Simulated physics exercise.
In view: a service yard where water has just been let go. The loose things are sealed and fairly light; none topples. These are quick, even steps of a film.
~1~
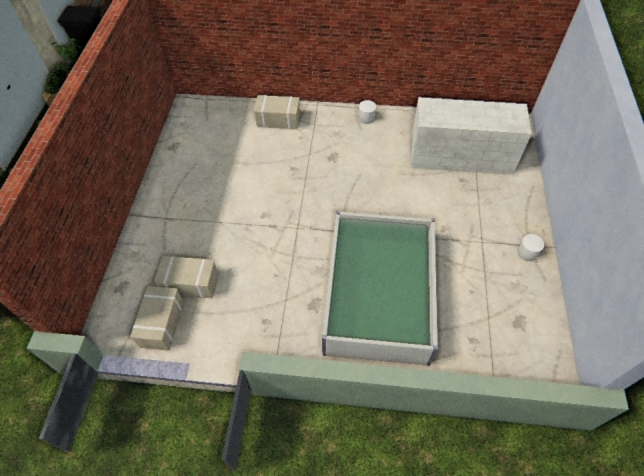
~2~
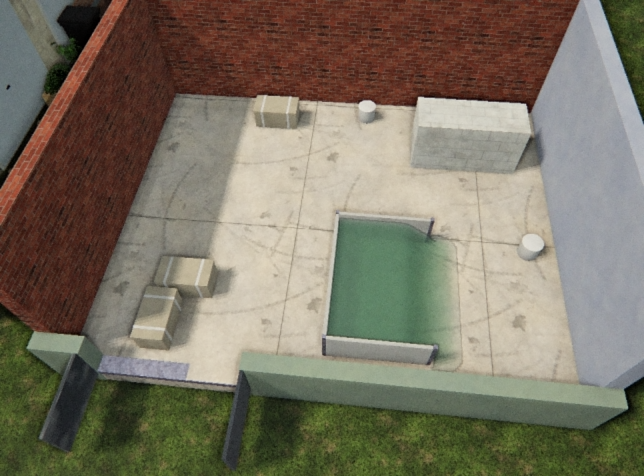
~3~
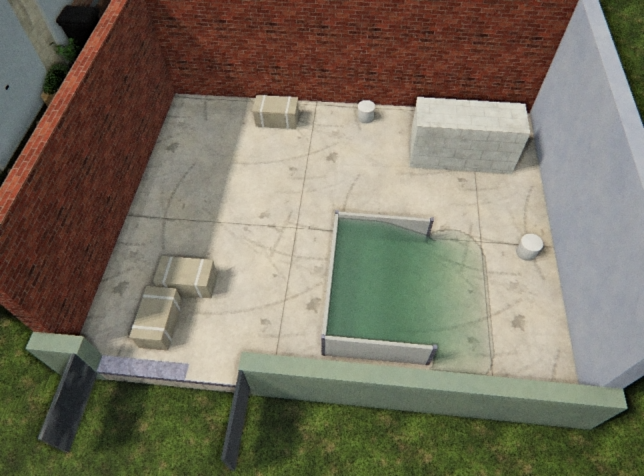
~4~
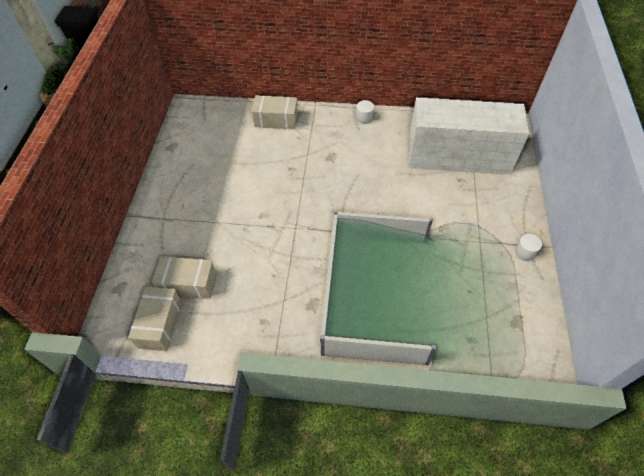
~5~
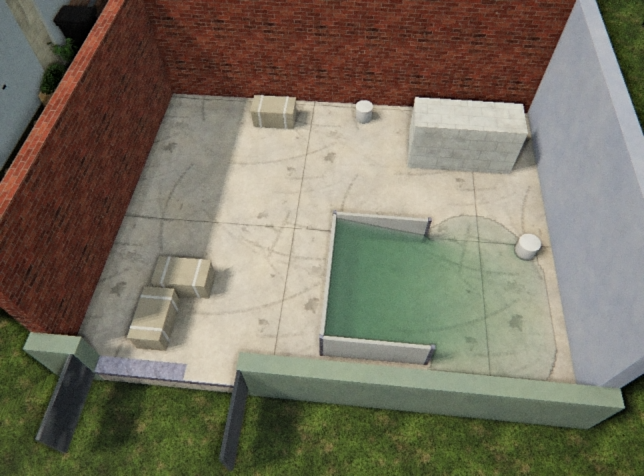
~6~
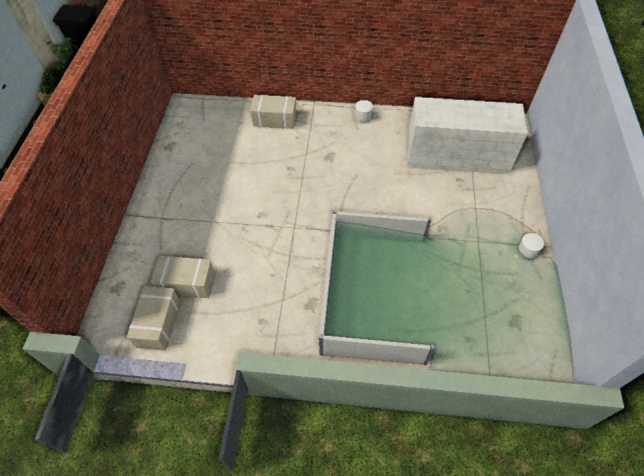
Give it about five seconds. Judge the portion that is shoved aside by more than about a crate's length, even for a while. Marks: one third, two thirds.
That comes to less than a third.
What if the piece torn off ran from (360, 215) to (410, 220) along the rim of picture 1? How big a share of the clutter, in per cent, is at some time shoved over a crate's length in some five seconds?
Near 40 in a hundred.
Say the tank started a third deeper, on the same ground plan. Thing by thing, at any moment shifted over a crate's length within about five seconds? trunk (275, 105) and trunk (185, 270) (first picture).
In turn: Short of that, never so far.
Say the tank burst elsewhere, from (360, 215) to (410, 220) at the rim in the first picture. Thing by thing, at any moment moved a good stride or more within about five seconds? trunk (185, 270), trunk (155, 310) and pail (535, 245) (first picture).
One after the other: Not that far, not that far, short of that.
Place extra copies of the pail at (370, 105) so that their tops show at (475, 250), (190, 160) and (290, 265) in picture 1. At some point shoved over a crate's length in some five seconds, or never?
In turn: Yes, never so far, no.
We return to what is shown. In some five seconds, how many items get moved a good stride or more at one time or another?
That makes 1.
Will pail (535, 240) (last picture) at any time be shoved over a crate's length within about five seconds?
For that one: Moved that far.
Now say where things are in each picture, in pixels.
A pail at (534, 243) rests on the ground; a trunk at (155, 312), on the bottom; 0 of 5 have shifted, in the first picture.
A pail at (533, 242), on the bottom; a trunk at (154, 312), on the bottom; 0 of 5 have shifted, in the second picture.
A pail at (532, 242), on the bottom; a trunk at (154, 312), on the bottom; 0 of 5 have shifted, in the third picture.
A pail at (531, 242) rests on the ground; a trunk at (153, 313), on the bottom; 0 of 5 have shifted, in the fourth picture.
A pail at (530, 242), on the bottom; a trunk at (151, 313) rests on the ground; 0 of 5 have shifted, in the fifth picture.
A pail at (533, 242), on the bottom, close to its start; a trunk at (151, 312), on the bottom; 1 of 5 have shifted, in the sixth picture.
A moment on, 0 of 5 are well off their spots; 0 afloat.
Next, 1 of 5 are well off their spots; 0 afloat.
Later, 1 of 5 are well off their spots; 0 afloat.
In the end, 1 of 5 are well off their spots, and 1 have been at some point; 0 afloat.
